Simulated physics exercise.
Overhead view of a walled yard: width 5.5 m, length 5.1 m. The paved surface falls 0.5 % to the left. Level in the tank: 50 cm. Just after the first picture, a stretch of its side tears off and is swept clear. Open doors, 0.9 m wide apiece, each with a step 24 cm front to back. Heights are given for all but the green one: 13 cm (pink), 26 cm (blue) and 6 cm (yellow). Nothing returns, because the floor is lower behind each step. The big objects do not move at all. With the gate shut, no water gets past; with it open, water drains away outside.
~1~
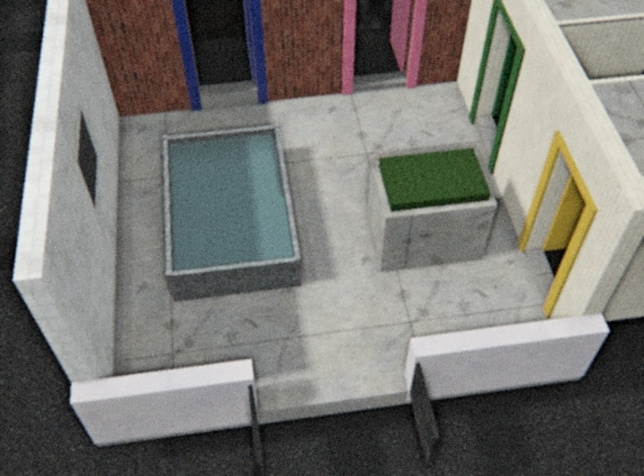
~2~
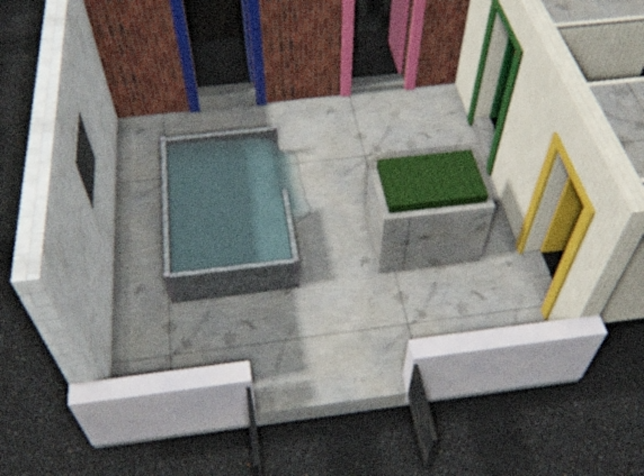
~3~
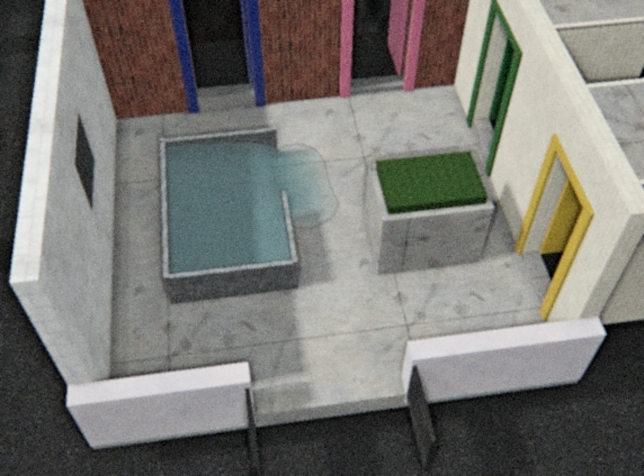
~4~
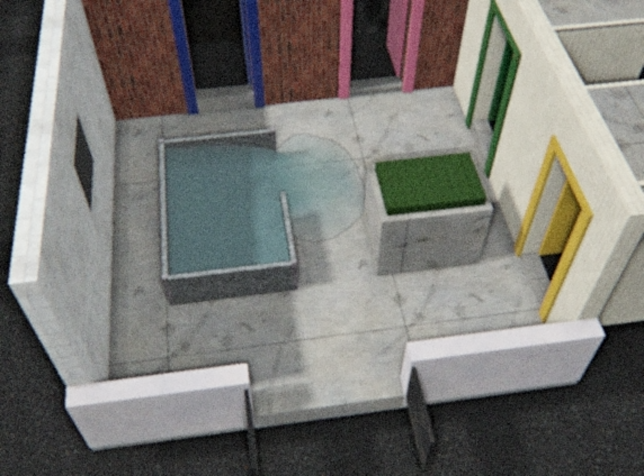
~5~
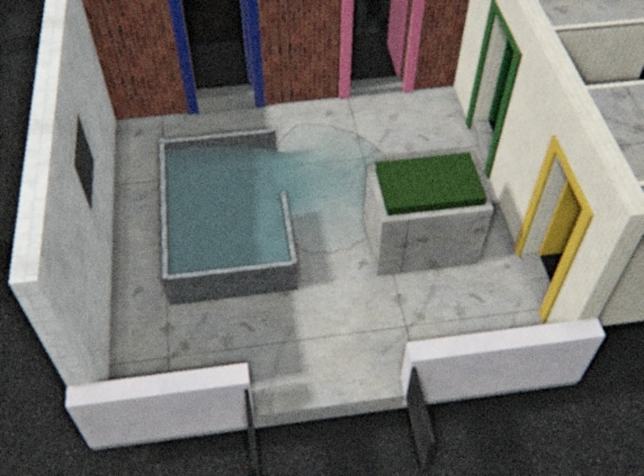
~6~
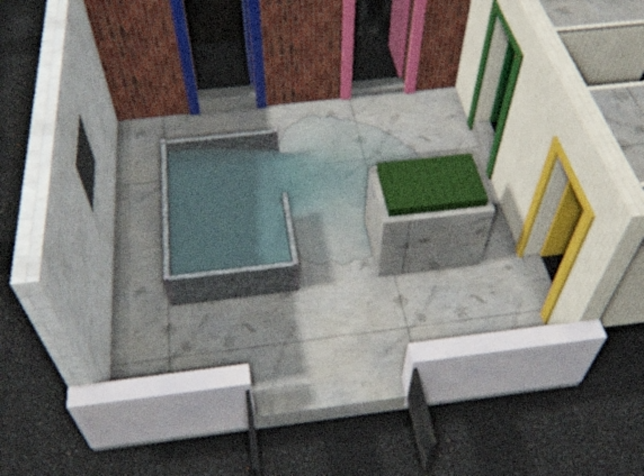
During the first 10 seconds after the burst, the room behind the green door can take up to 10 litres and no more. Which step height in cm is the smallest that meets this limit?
A height of roughly 20 cm.
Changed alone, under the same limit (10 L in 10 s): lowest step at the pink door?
About 15 cm at pink.
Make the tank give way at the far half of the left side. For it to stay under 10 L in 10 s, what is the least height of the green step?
Minimum height: Approx. 10.0 cm.
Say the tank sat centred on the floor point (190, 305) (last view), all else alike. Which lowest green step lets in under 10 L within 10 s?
I'd put it at close to 10.0 cm.
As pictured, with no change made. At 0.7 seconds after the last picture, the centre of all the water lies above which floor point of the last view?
The water is centred near (277, 208).
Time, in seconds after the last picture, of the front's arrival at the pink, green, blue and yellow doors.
It gets to pink after 0.6 s, green after 0.3 s, blue after 2.4 s and yellow after 1.3 s.
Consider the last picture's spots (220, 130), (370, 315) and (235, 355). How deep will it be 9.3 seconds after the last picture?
5, 6 and 2 cm, respectively.
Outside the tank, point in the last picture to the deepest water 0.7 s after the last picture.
(288, 172).
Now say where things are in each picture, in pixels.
Still water, 50 cm deep, in the tank at (228, 198); the green door at (494, 95) is dry, in the first frame.
The gap is at (279, 177), the front 0.3 m out at (303, 210); the back of the tank holds 50 cm, in the second frame.
Water pours out at (278, 181) and has run 0.7 m, to (331, 205); about 9 cm deep outside, 50 cm at the back, in the third frame.
The gap is at (277, 182), the front 1.2 m out at (362, 199); the back of the tank holds 50 cm, in the fourth frame.
The front is at a hidden place, 1.7 m from the gap at (278, 182); 2.8 m2 of floor is wet, 48 cm left at the back, in the fifth frame.
The gap is at (279, 183), the front 2.2 m out at a hidden place; the back of the tank holds 43 cm; 1.0 m in a straight line remain to the green door at (492, 101), in the sixth frame.
Then, 0.7 s after the last picture water covers 30 % of the floor, deepest (28 cm) near (288, 172); 21 cm at the green door, 0 litres in over its 19 cm step.
Then, 2.3 s after the last picture water covers 45 % of the floor, deepest (26 cm) near (452, 120); 22 cm at the green door, 8 litres in over its 19 cm step.
Then, 9.3 s after the last picture water covers 95 % of the floor, deepest (12 cm) near (141, 277); 7 cm at the green door, 14 litres in over its 19 cm step.
At the green door as built, the water peaked near 24 cm, 1.5 s after the last picture.
Run again over the same 10 s with other heights there, 29 litres in over 17 cm, 2 litres over 22.5 cm. The limit of 10 litres is kept from about 20 cm up.
